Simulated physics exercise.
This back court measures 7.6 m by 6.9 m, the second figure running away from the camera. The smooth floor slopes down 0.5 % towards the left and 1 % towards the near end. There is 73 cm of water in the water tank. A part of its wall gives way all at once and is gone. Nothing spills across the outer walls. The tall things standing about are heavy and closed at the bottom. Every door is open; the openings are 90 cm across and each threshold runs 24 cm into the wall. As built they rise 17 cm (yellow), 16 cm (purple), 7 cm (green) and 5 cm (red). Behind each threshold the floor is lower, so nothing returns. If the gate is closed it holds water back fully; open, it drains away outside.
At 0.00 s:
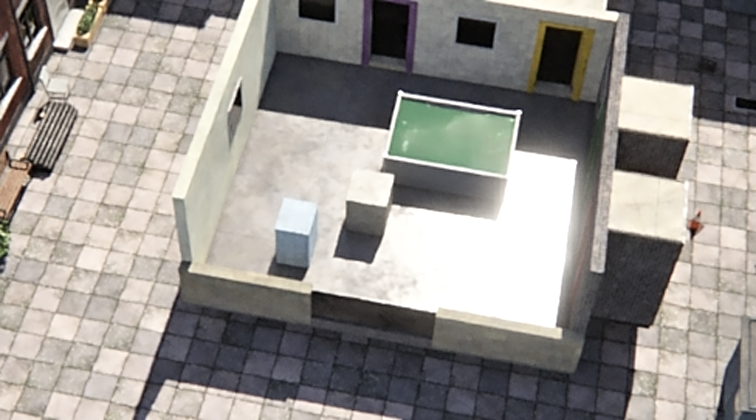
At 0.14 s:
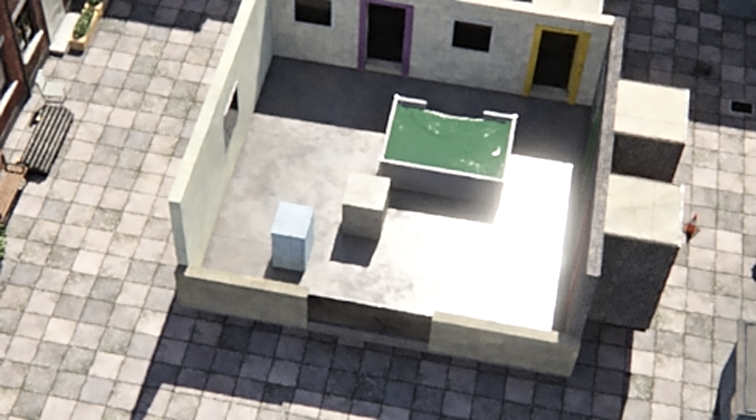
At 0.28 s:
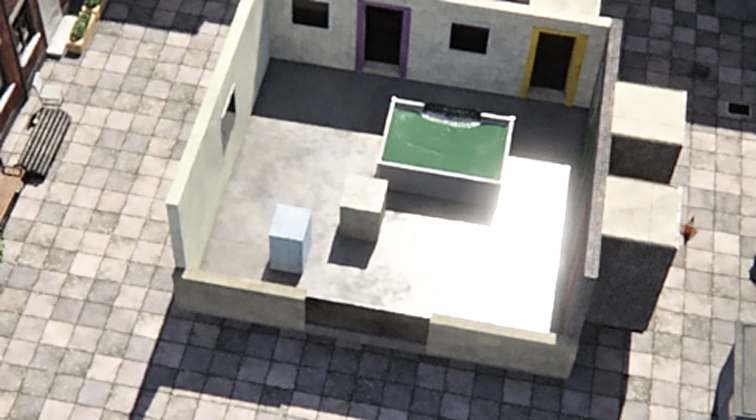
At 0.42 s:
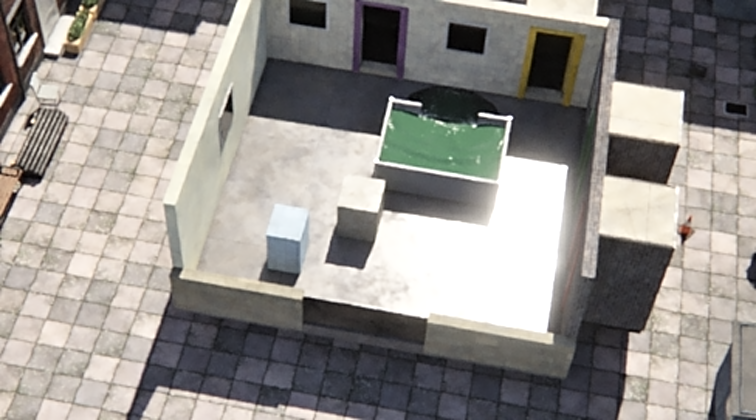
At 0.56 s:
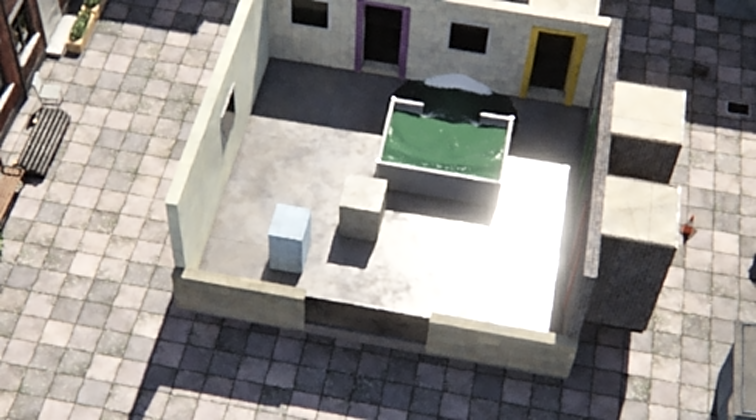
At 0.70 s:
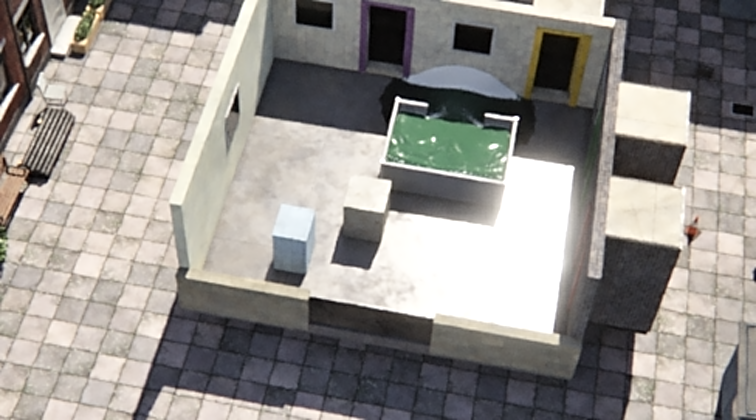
A white-rimmed tank of green water stands in a roofless, pale-walled courtyard on grey paving, seen from high above, with a purple-framed doorway and a yellow-framed one in the far wall and a light-blue block and a grey block nearer. The tank's far side opens in the middle, and its surface ripples. Water pours out behind it and spreads in a widening dark, pale-glinting patch, while the view drifts slightly.
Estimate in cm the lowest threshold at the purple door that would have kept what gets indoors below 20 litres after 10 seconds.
Close to 10.5 cm is just enough.
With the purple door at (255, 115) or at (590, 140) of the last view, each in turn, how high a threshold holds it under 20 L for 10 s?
Roughly 14.0 and 25 cm.
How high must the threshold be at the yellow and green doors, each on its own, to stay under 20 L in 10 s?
Roughly 12.0 cm at yellow and 6.0 cm at green.
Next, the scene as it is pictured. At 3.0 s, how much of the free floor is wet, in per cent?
Some 40 per cent of it.
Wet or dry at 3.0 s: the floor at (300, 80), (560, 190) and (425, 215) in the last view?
In that order: Wet, under water, not reached.
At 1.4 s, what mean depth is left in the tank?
Some 49 cm.
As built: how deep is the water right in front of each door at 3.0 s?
Depths in cm: Yellow 11, purple 13, green 11, red 1.
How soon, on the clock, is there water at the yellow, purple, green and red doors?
Arrival: Yellow 0.9 s, purple 0.8 s, green 2.2 s, red 3.0 s.
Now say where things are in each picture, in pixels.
The first frame shows the water tank at (453, 137) is whole and still, 73 cm deep; the purple door at (389, 38) is dry.
In the second frame, water pours out on the far side and has run 0.3 m, to a hidden place; about 8 cm deep outside, 73 cm at the back.
In the third frame, the front is at (433, 105), 0.8 m from the gap on the far side; 1.1 m2 of floor is wet, 73 cm left at the back.
In the fourth frame, the gap is on the far side, the front 1.3 m out at (437, 89); the back of the water tank holds 71 cm.
In the fifth frame, the gap is on the far side, the front 1.5 m out at (414, 81); the back of the water tank holds 63 cm.
In the sixth frame, water pours out on the far side and has run 1.7 m, to (396, 78); about 8 cm deep outside, 62 cm at the back; 0.3 m in a straight line remain to the purple door at (386, 44).
After 1.4 s water covers 15 % of the floor, deepest (53 cm) near (460, 94); 17 cm at the purple door, 0 litres in over its 16 cm threshold.
After 3.0 s water covers 40 % of the floor, deepest (31 cm) near (583, 114); 13 cm at the purple door, 3 litres in over its 16 cm threshold.
After 10.0 s water covers 95 % of the floor, deepest (16 cm) near (272, 307); 4 cm at the purple door, 3 litres in over its 16 cm threshold.
At the purple door as built, the water arrived by 0.9 s and peaked near 17 cm at 1.8 s.
With a threshold of 8.5 cm, 37 litres would have come in within the 10 s; with 13.5 cm, 8 litres. So under 20 litres takes about 10.5 cm.
